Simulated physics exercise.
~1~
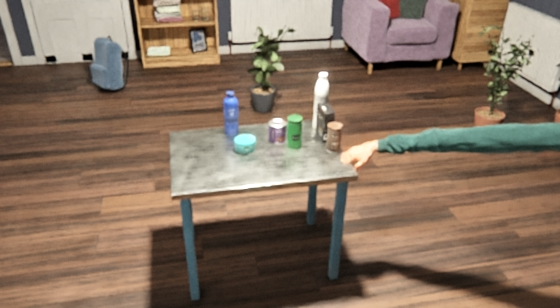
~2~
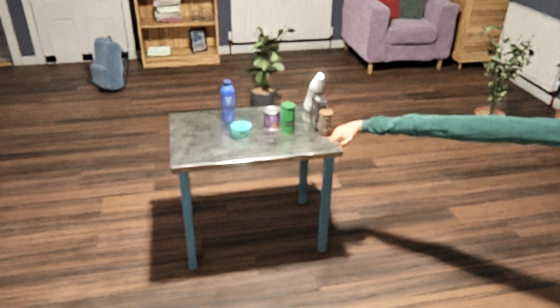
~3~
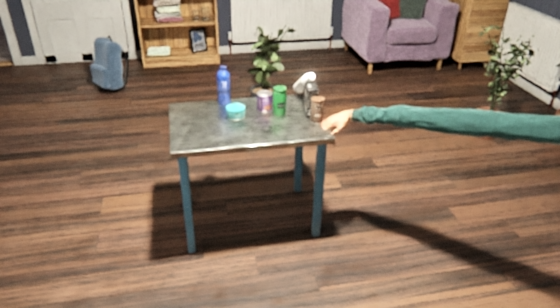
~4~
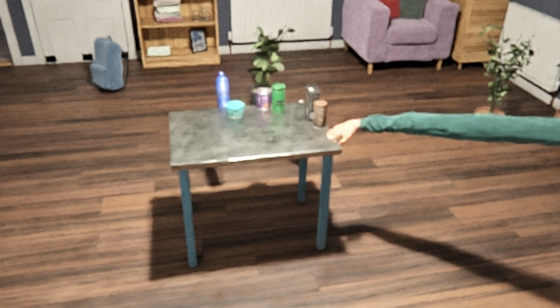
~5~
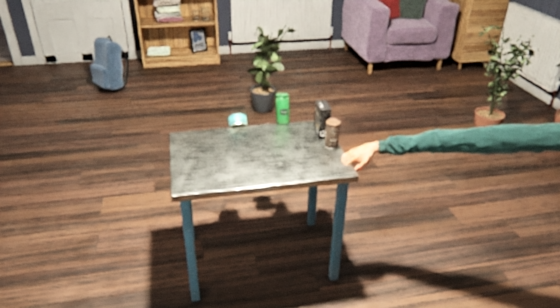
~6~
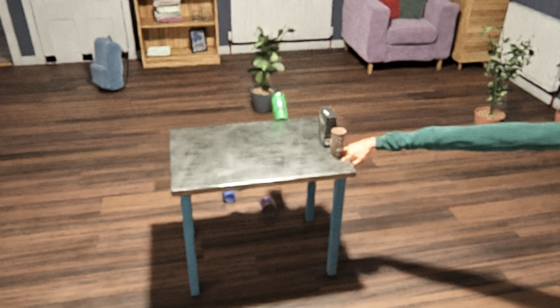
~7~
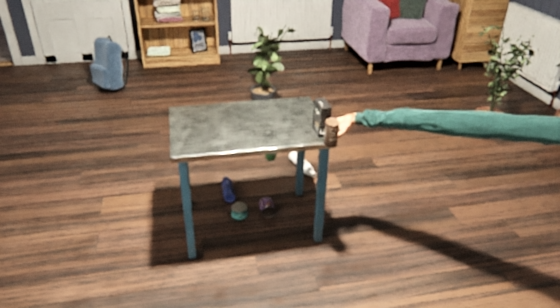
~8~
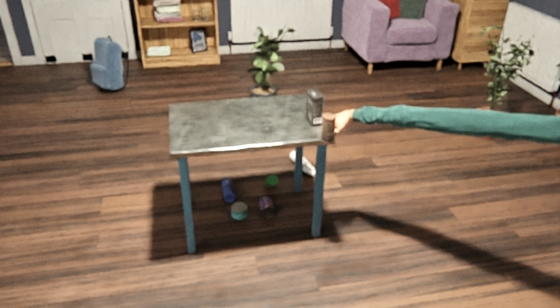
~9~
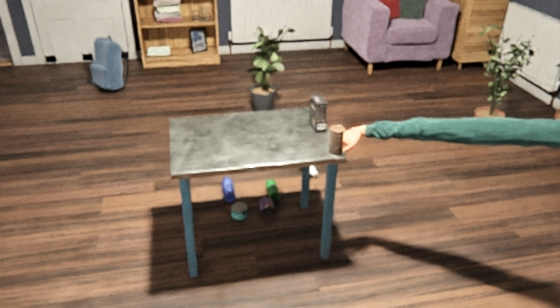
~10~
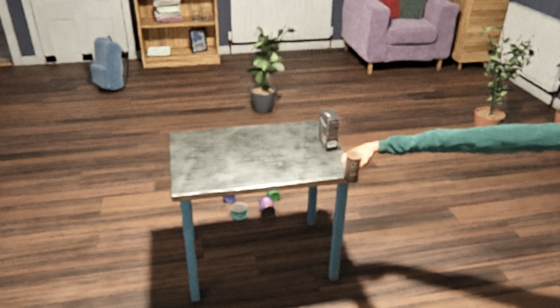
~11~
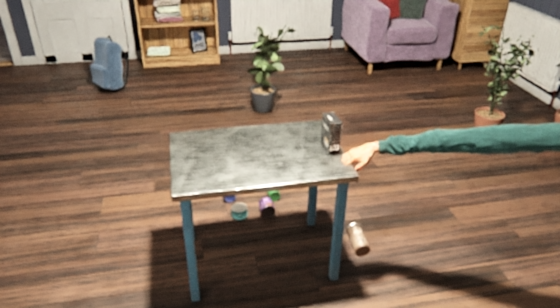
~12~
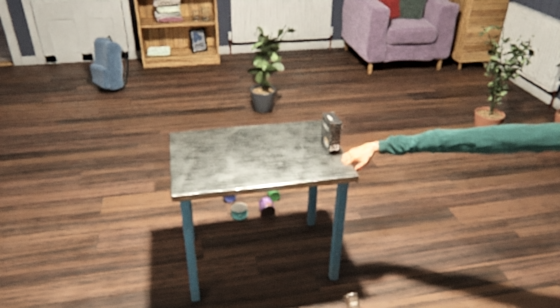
A hand in a green sleeve jerked a small table back and forth, spilling the bottles, the green jar, the turquoise tub and the purple tin off the far side, then the brown tin off the near right corner, leaving only the dark packet standing.
